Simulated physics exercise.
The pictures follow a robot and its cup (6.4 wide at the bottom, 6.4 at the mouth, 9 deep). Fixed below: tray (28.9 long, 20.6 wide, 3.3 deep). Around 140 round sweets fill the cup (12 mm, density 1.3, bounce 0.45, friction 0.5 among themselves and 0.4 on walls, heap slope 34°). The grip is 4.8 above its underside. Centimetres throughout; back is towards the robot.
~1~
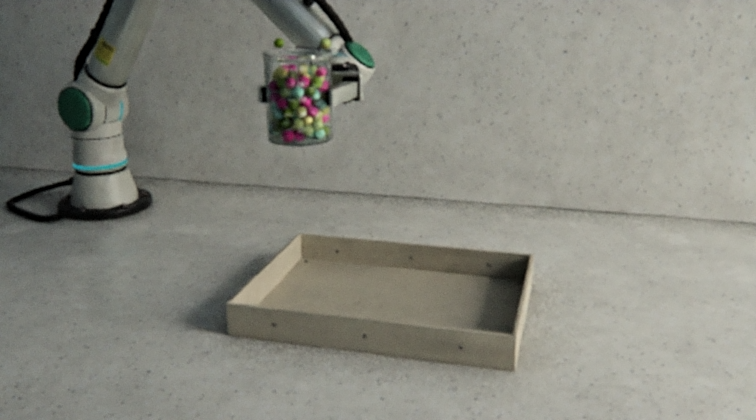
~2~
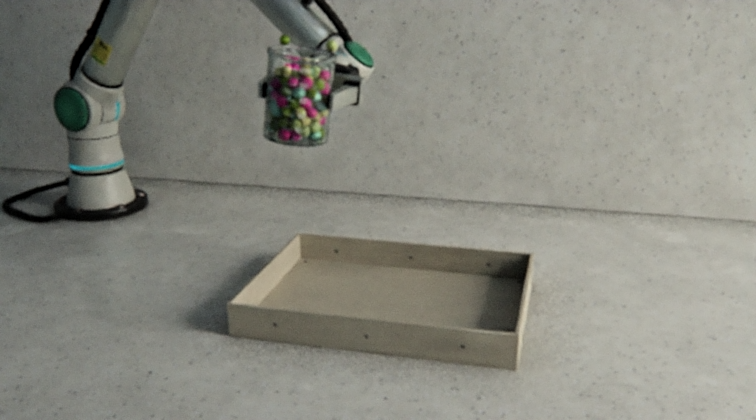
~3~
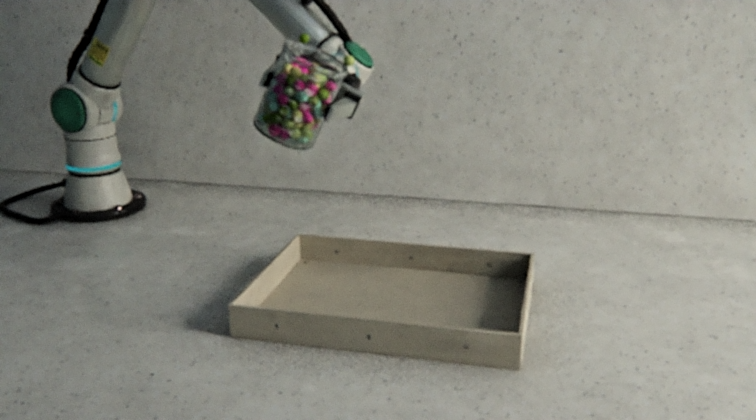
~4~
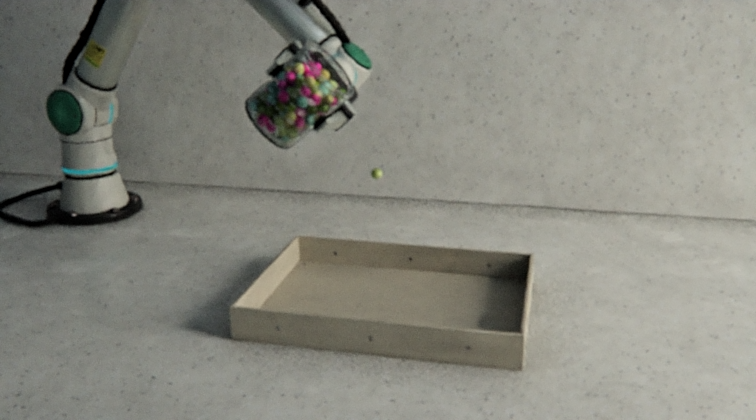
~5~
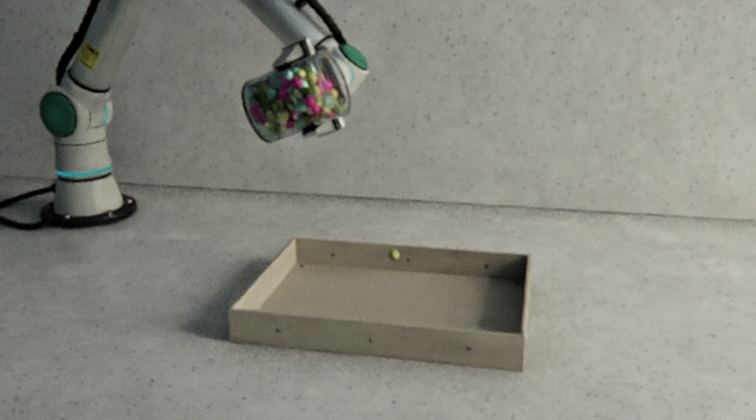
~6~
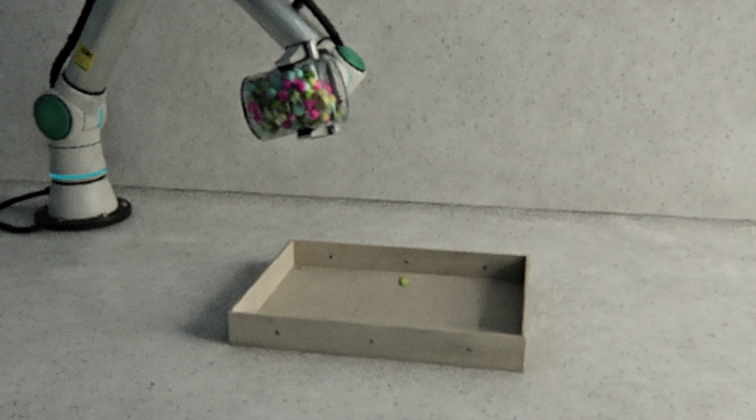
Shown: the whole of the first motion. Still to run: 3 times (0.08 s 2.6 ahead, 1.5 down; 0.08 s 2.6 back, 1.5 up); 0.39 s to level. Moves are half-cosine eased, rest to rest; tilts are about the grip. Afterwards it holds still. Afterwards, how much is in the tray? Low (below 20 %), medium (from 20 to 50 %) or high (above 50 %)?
Share in the tray: Medium (from 20 to 50 %).
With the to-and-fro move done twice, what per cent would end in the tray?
In that case some 25 per cent.
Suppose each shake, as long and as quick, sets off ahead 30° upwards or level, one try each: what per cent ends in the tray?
Some 70 and 55 per cent.
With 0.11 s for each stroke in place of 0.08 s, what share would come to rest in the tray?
Then about 30 per cent.
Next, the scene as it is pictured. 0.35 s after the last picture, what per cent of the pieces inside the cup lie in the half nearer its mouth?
Some 40 per cent.
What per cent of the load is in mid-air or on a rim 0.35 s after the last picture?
Some 10 per cent.
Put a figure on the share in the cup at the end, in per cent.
About 65 per cent.
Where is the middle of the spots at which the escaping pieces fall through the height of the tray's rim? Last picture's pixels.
Around (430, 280).
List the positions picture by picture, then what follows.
The cup middle at (299, 98), level; upper third of the load around (297, 81), from x 275 to 325, top at y 45; 137 in the cup, in the first picture.
The cup middle at (299, 97), tilted 7° forward; upper third of the load around (298, 80), from x 270 to 330, top at y 40, in the second picture.
The cup middle at (299, 97), tilted 26° forward; upper third of the load around (301, 79), from x 265 to 350, top at y 40; 136 in the cup, 1 in flight or on a rim, in the third picture.
The cup middle at (298, 98), tilted 49° forward; upper third of the load around (300, 85), from x 255 to 375, top at y 65; 136 in the cup, 1 in flight or on a rim, in the fourth picture.
The cup middle at (296, 98), tilted 68° forward; upper third of the load around (296, 85), from x 255 to 395, top at y 70; 136 in the cup, 1 in the tray, in the fifth picture.
The cup middle at (294, 99), tilted 75° forward; upper third of the load around (290, 87), from x 250 to 405, top at y 75; 136 in the cup, 1 in the tray, in the sixth picture.
Then, 0.35 s on, tilted 75° forward, highest piece 25 above the table; 107 in the cup, 16 in the tray, 14 in flight or on a rim.
Then, 0.70 s on, tilted 31° forward, highest piece 26 above the table; 91 in the cup, 43 in the tray, 1 on the table or floor, 2 in flight or on a rim.
Then, 1.07 s on, level, highest piece 26 above the table; 91 in the cup, 45 in the tray, 1 on the table or floor.
Then, 2.12 s on, level, highest piece 26 above the table; 91 in the cup, 45 in the tray, 1 on the table or floor.
In the end, 91 in the cup, 45 in the tray, 1 on the table or floor. That is 33 % in the tray.
